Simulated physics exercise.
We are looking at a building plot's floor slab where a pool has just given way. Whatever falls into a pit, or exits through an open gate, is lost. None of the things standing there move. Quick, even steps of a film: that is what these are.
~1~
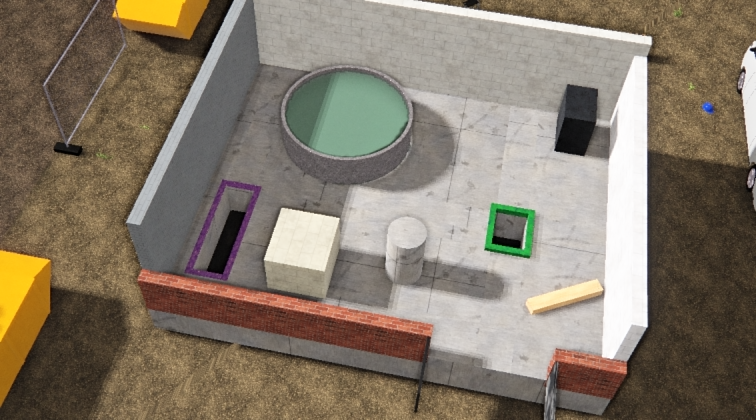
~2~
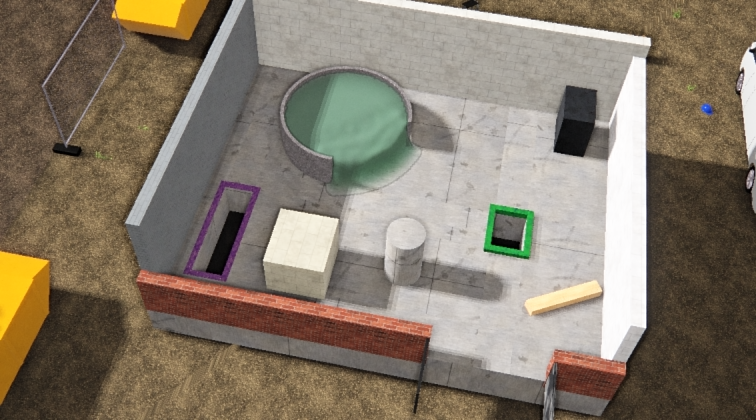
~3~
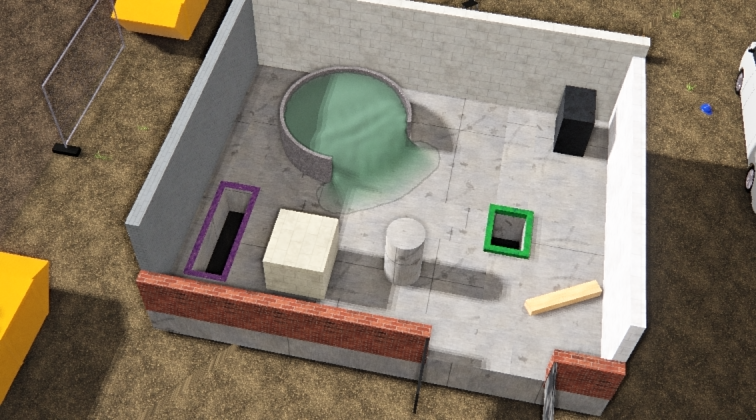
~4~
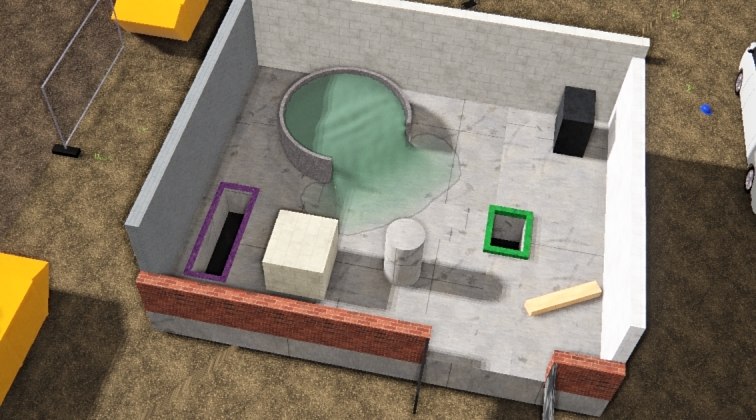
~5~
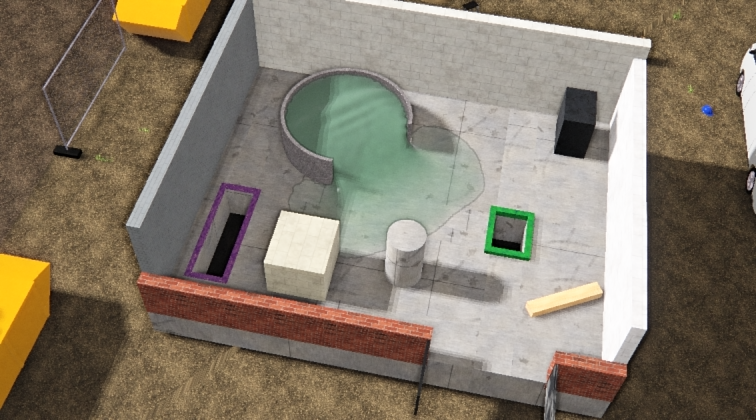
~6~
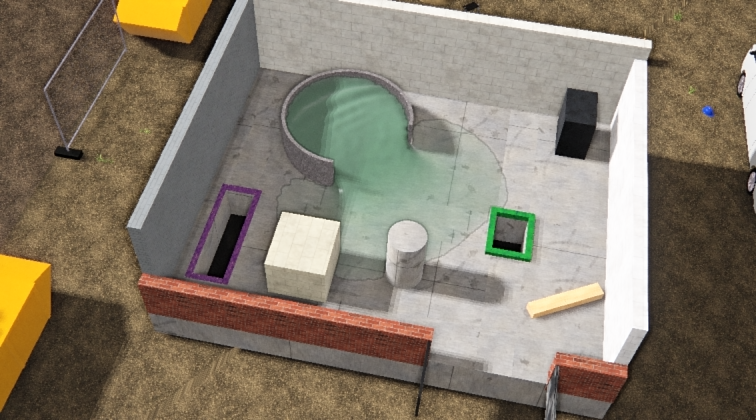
On a walled concrete slab, green water pours from a broken round pool and spreads toward the front right.
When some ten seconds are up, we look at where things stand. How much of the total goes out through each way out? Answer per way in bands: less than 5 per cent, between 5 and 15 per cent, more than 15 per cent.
Going out through each: The gate, more than 15 per cent; the green pit, between 5 and 15 per cent; the purple pit, between 5 and 15 per cent.
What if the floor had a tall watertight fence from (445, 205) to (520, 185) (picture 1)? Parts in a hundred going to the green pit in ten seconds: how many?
Green: 2 %.
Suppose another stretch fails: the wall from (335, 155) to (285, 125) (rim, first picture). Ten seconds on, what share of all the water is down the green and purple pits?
Out of every hundred parts, green takes 0 and purple takes 60.
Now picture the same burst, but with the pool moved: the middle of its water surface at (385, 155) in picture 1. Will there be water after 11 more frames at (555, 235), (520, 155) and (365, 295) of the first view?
In sequence: Unflooded, next unflooded, then inundated.
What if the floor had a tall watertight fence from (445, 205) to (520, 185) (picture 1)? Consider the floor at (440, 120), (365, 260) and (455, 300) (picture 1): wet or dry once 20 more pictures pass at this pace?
Same order as asked - unsoaked, soaked, soaked.
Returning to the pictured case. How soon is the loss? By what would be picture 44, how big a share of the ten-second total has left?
Somewhere around 65 per cent, I'd say.
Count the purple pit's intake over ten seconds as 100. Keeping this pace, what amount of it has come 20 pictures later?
Close to 20 percent.
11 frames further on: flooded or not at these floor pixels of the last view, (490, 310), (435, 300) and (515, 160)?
Listed points: Inundated / inundated / inundated.
A moment on, water covers 40 % of the floor; the gate 0 %, the green pit 1 %, the purple pit 0 %.
Next, water covers 55 % of the floor; the gate 0 %, the green pit 4 %, the purple pit 1 %.
Then, water covers 65 % of the floor; the gate 6 %, the green pit 7 %, the purple pit 1 %.
Later, water covers 70 % of the floor; the gate 14 %, the green pit 9 %, the purple pit 4 %.
In the end, water covers 80 % of the floor; the gate 24 %, the green pit 9 %, the purple pit 7 %.
